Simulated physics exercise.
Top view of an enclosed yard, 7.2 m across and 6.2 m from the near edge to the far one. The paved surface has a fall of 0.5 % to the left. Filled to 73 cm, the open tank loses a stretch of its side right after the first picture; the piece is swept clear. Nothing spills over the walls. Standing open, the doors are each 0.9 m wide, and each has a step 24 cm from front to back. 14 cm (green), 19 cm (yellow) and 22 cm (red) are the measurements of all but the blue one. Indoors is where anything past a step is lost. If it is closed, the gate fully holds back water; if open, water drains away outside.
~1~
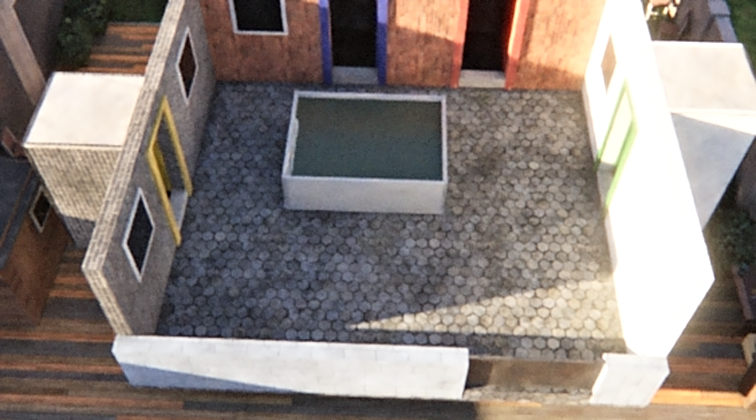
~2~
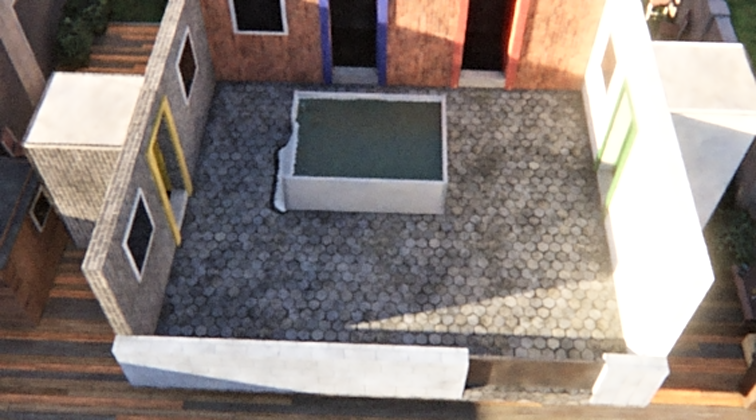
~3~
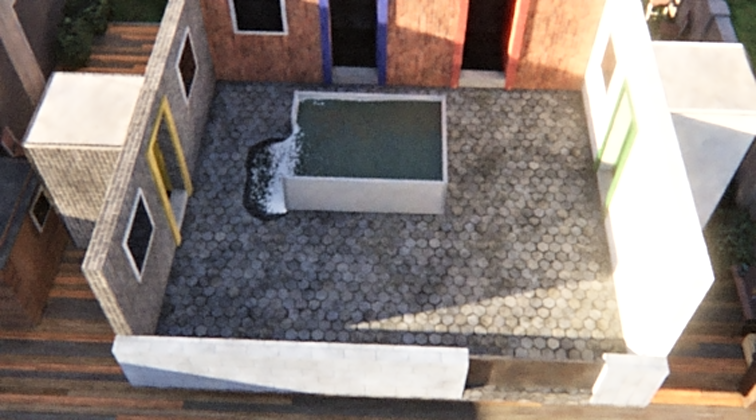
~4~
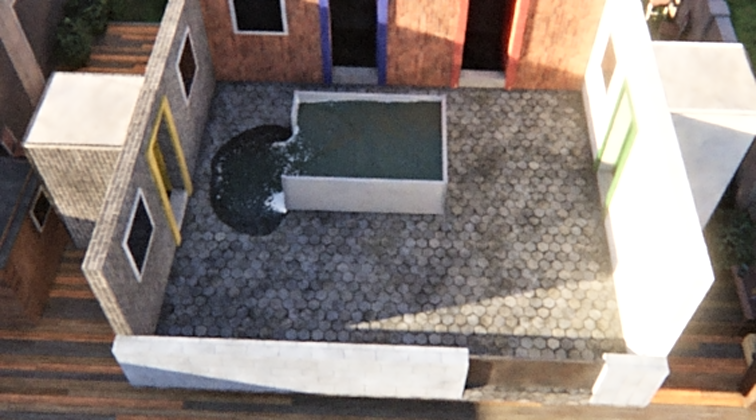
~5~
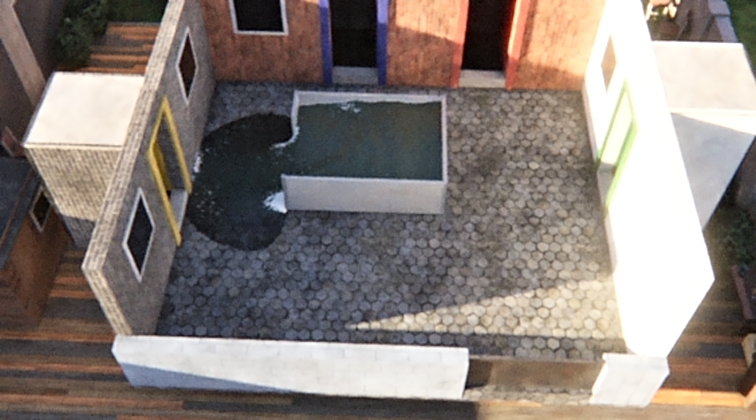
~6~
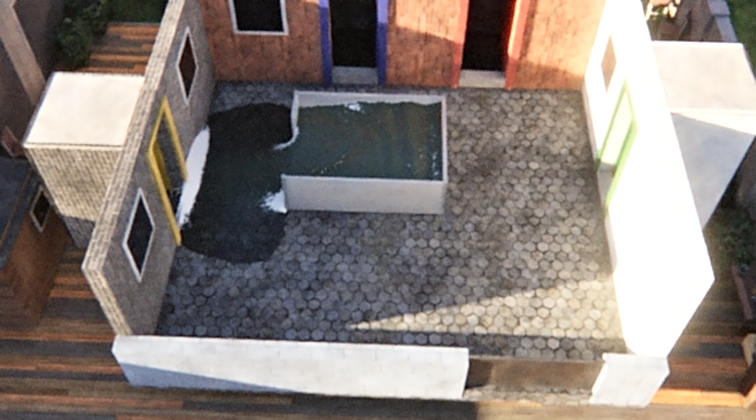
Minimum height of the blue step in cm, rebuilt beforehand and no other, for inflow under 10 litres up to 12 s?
5.5 cm.
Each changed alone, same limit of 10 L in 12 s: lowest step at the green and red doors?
You'd want about 12.0 centimetres at green and about 8.5 centimetres at red.
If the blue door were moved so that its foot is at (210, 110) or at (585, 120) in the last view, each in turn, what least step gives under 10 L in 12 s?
Roughly 20 cm, then roughly 15 cm.
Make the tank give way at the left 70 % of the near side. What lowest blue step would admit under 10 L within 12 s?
Required height: Approx. 11.5 cm.
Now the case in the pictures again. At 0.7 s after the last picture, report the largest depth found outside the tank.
About 49 cm at most.
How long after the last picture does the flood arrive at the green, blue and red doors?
Green at 4.5 s, blue at 1.8 s and red at 2.8 s.
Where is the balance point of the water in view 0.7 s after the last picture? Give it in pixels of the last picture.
Approximately (323, 172).
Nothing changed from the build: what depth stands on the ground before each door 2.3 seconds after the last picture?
Lab note, cm: Green 0; yellow 32; blue 7; red 0.
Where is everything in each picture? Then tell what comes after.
The first picture shows the open tank at (367, 139) is whole and still, 73 cm deep; the blue door at (354, 44) is dry.
In the second picture, the front is at (278, 154), 0.3 m from the gap at (293, 165); 0.4 m2 of floor is wet, 73 cm left at the back.
In the third picture, the gap is at (293, 167), the front 0.8 m out at (251, 161); the back of the open tank holds 73 cm.
In the fourth picture, the front is at (216, 170), 1.4 m from the gap at (293, 169); 2.6 m2 of floor is wet, 73 cm left at the back.
In the fifth picture, the gap is at (293, 169), the front 1.8 m out at (187, 206); the back of the open tank holds 73 cm.
In the sixth picture, the front is at (176, 191), 2.0 m from the gap at (293, 169); 5.0 m2 of floor is wet, 69 cm left at the back; 1.6 m in a straight line remain to the blue door at (354, 44).
Then, 0.7 s after the last picture water covers 15 % of the floor, deepest (49 cm) near (193, 180); it has not reached the blue door.
Then, 2.3 s after the last picture water covers 35 % of the floor, deepest (40 cm) near (217, 82); 7 cm at the blue door, 0 litres in over its 22 cm step.
Then, 11.3 s after the last picture water covers 100 % of the floor, deepest (14 cm) near (401, 373); 6 cm at the blue door, 0 litres in over its 22 cm step.
At the blue door as built, the water peaked near 8 cm, 3.1 s after the last picture.
Run again over the same 12 s with other heights there, 17 litres in over 5 cm, 5 litres over 6.5 cm. The limit of 10 litres is kept from about 5.5 cm up.
